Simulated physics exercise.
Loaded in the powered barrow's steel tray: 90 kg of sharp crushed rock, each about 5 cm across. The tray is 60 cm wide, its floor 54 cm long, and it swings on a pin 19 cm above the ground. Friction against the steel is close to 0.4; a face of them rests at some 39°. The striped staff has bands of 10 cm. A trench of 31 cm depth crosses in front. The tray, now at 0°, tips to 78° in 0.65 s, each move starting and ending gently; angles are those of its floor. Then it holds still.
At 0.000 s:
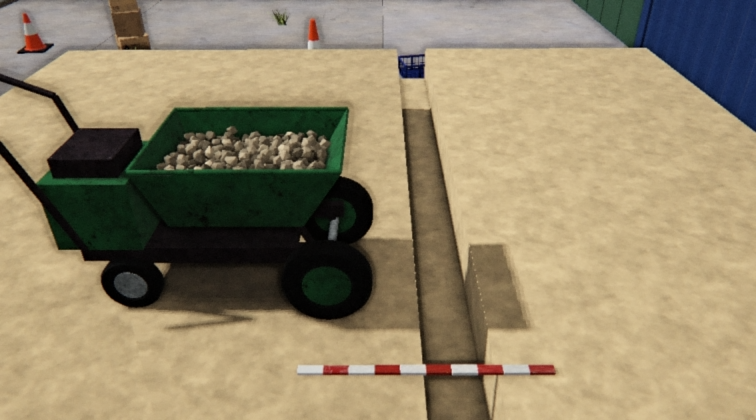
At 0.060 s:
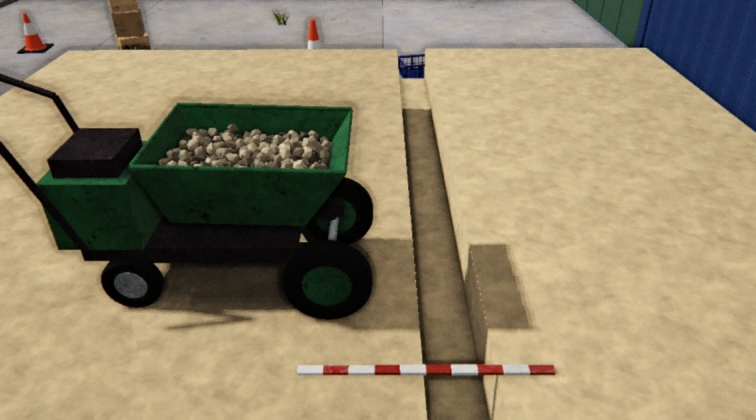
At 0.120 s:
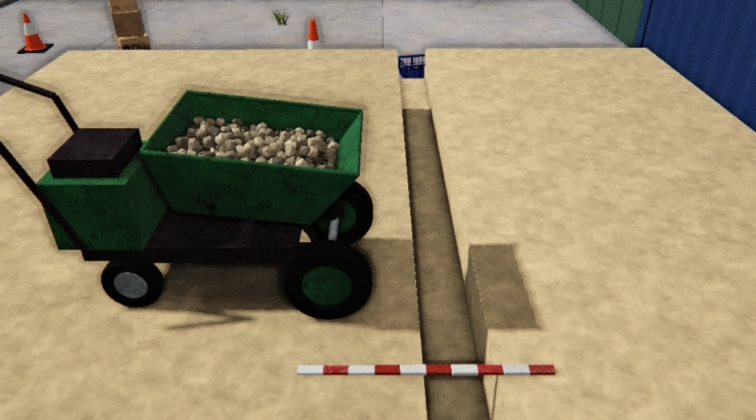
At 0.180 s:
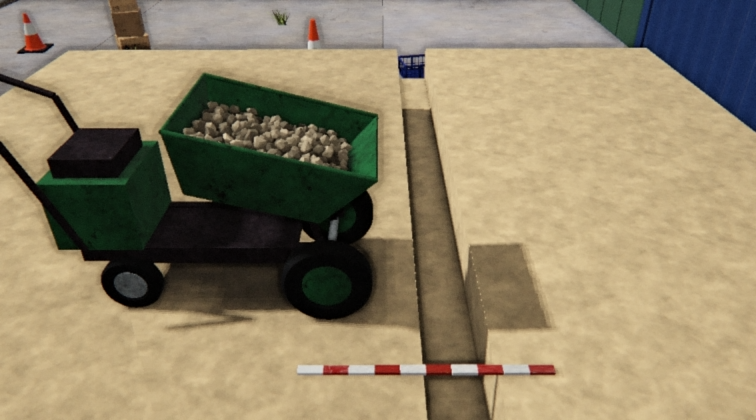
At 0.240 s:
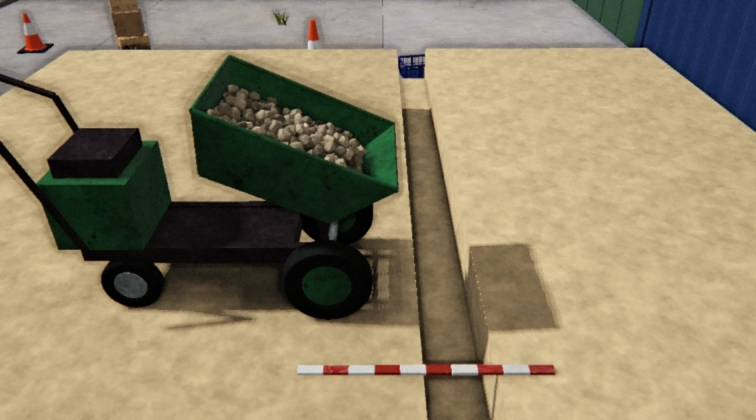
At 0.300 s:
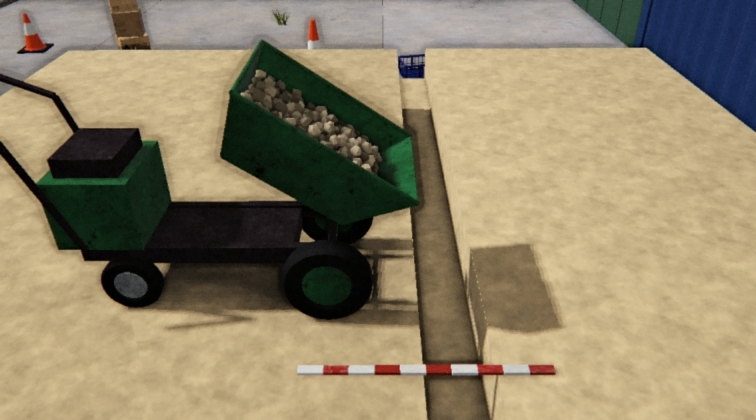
Green powered barrow standing beside a narrow trench, its stone-filled tray rising at the left and tilting steeply down toward the right.
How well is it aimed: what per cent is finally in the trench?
Some 34 per cent of it.
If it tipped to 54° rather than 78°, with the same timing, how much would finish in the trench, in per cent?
It would be near 10 per cent.
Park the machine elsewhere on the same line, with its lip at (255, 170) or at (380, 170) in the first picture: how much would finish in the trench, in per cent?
First some 80, then 15 per cent.
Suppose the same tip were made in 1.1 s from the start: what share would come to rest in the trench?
In that case some 55 per cent.
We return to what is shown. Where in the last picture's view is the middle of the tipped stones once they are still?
Their middle is at about (512, 273).
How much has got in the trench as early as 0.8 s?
Some 5 per cent.
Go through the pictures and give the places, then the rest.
In the first frame, lip at (341, 172), floor tilted 0°, highest stones at (272, 143).
In the second frame, lip at (345, 173), floor tilted 2°, highest stones at (237, 142); the stones move at 0.5 m/s on average.
In the third frame, the tray is at 7°, its lip at (358, 175); the top of the load is at (226, 134); the stones move at 0.9 m/s on average.
In the fourth frame, the tray is at 15°, its lip at (377, 181); the top of the load is at (221, 116); the stones move at 1.4 m/s on average.
In the fifth frame, lip at (398, 190), floor tilted 24°, highest stones at (234, 100); the stones move at 1.6 m/s on average.
In the sixth frame, lip at (418, 204), floor tilted 35°, highest stones at (262, 85); the stones move at 1.7 m/s on average.
After 0.5 s the floor is at 66°; 100 % in the tray; the foremost stones are at (439, 211).
After 0.8 s the floor is at 78°; 60 % in the tray, 5 % in the trench, 35 % past the trench; the foremost stones are at (548, 284).
After 1.1 s the floor is at 78°; 15 % in the tray, 16 % in the trench, 69 % past the trench; the foremost stones are at (702, 262).
After 3.0 s the floor is at 78°; 0 % in the tray, 34 % in the trench, 66 % past the trench; the foremost stones are past the picture's edge.
